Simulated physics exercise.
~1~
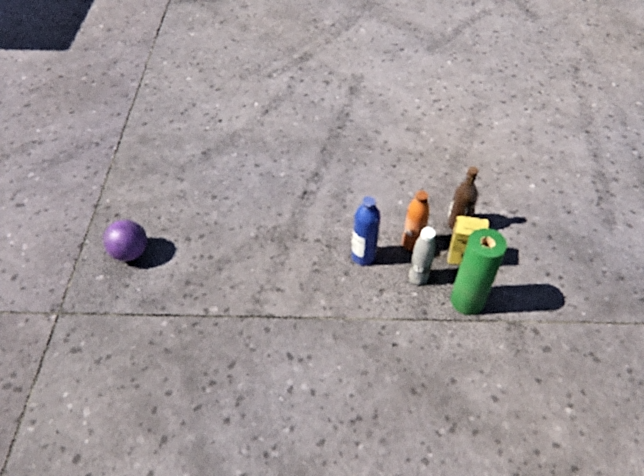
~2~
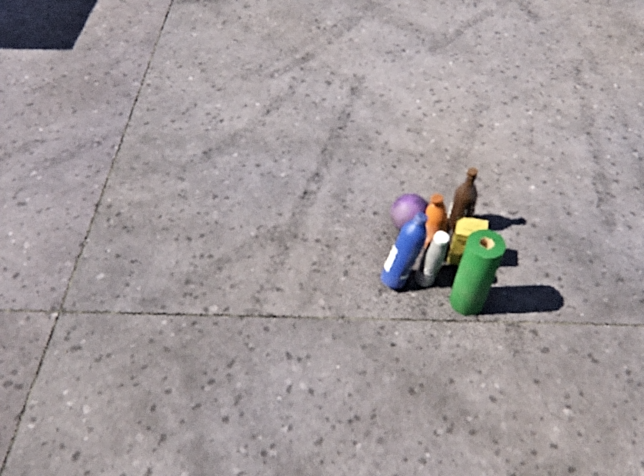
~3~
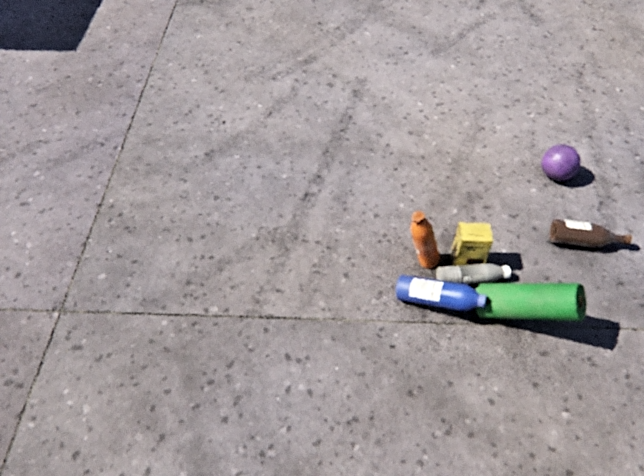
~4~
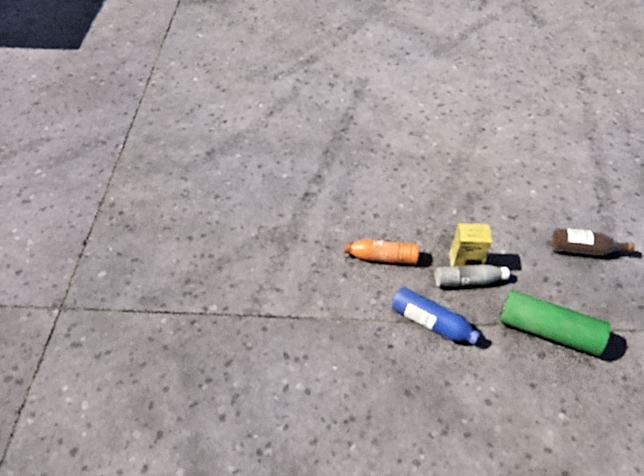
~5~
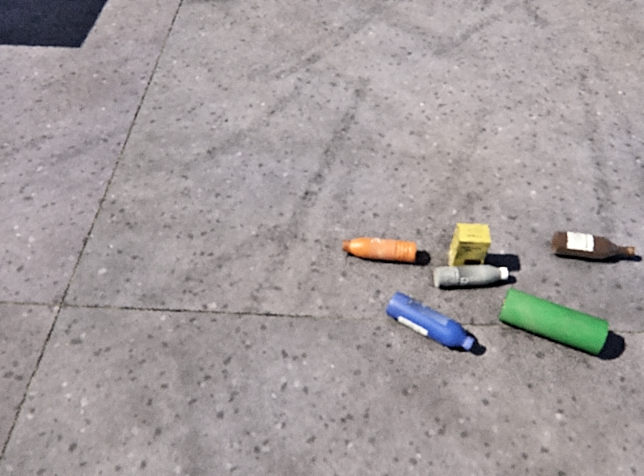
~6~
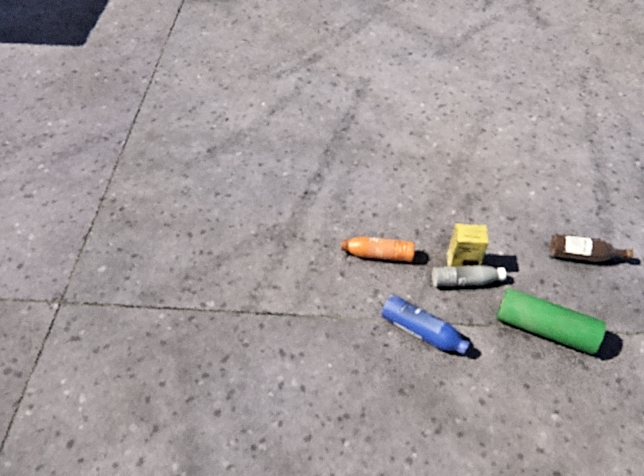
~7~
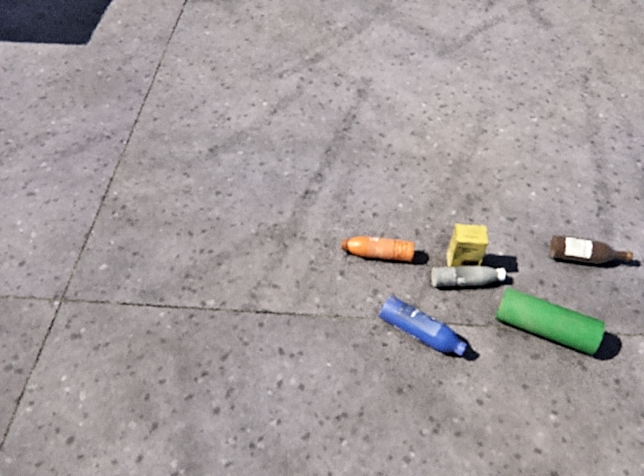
A green roll stands at the front right of a cluster on grey speckled paving, seen from above in sunlight, with blue, orange, grey and brown bottles and a yellow carton beside it. A purple ball sits apart on the left. The ball rolls right into the group, and the blue bottle tilts. It carries on to the upper right as the blue, grey and brown bottles and the green roll go over, then leaves view. The orange bottle topples leftward last. All four bottles and the roll end up lying down, while the yellow carton remains upright among them.
